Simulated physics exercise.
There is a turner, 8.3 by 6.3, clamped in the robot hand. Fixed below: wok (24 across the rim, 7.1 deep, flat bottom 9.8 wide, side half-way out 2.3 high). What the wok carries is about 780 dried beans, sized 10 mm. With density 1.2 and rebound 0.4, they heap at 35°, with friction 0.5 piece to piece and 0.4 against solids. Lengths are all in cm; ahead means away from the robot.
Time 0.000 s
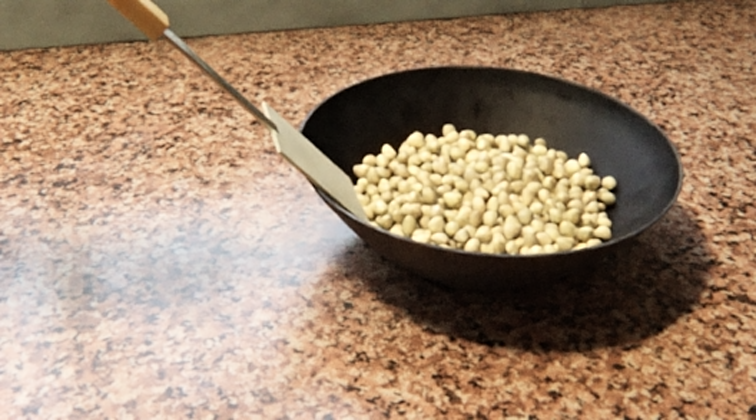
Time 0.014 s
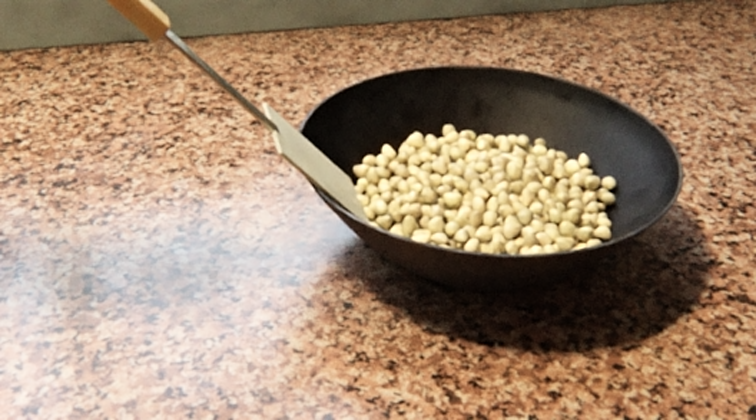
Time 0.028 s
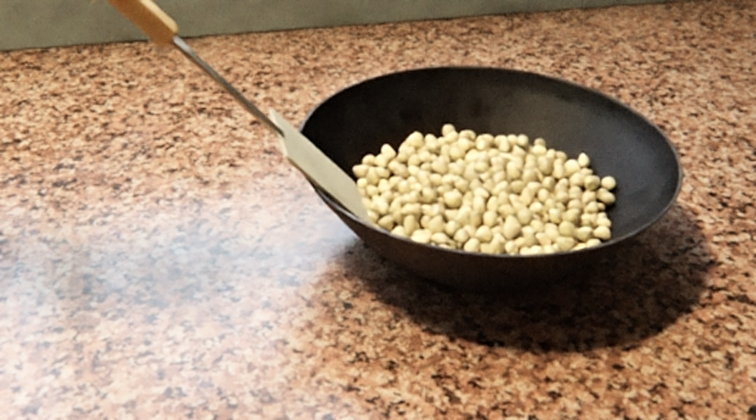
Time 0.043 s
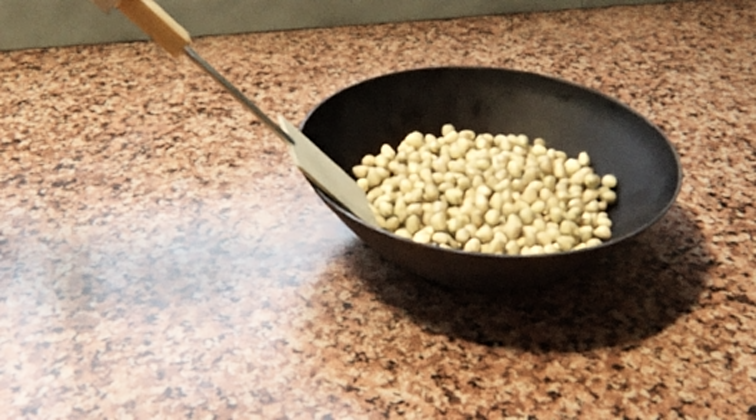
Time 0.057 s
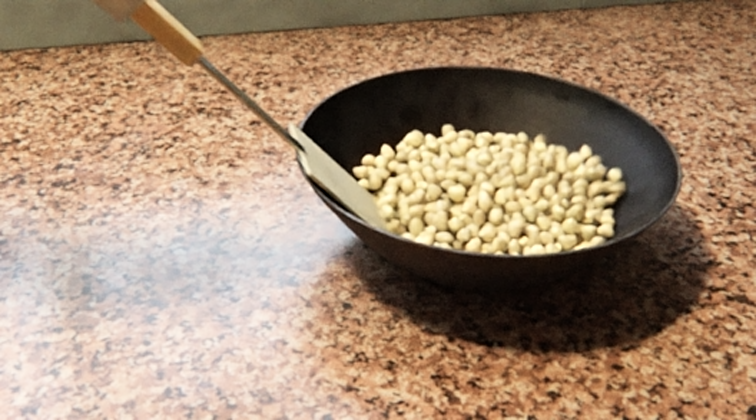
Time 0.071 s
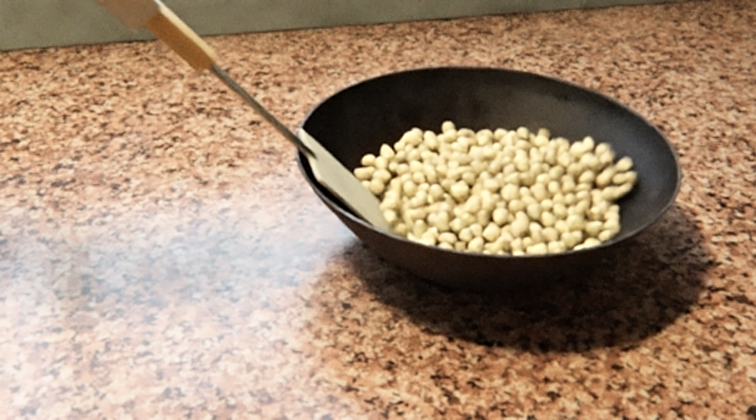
To begin with, a turner with a wooden handle rests its blade inside the left rim of a dark wok holding a heap of pale beans on a speckled countertop. The blade then slides slowly down and rightward into the heap, and the beans shift slightly to the right.
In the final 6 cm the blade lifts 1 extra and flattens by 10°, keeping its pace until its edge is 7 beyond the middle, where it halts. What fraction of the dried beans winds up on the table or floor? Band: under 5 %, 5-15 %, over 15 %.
5-15 %.
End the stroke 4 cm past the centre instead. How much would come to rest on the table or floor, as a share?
Near 0 per cent.
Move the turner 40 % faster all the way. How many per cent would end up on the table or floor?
Estimated share: Some 15 %.
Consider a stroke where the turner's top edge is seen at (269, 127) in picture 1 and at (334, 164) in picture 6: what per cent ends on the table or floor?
It works out to about 15 %, more or less.
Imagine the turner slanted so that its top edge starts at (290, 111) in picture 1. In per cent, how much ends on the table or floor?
Roughly 10 percent ends on the table or floor.
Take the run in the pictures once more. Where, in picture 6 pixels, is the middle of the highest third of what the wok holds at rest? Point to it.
The centre sits close to (593, 148).
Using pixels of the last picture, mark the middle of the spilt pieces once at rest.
Roughly (685, 207).
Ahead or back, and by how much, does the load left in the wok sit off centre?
Forward offset: Roughly 4.0 cm.
After 0.18 s, sloping 49°, highest piece 8 above the table; 781 in the wok.
After 0.28 s, sloping 45°, highest piece 9 above the table; 777 in the wok, 4 on the blade or in flight.
After 0.53 s, sloping 39°, highest piece 8 above the table; 717 in the wok, 52 on the table or floor, 12 on the blade or in flight.
After 1.58 s, sloping 39°, highest piece 8 above the table; 717 in the wok, 64 on the table or floor.
At rest, 717 in the wok, 64 on the table or floor. That is 8 % on the table or floor.
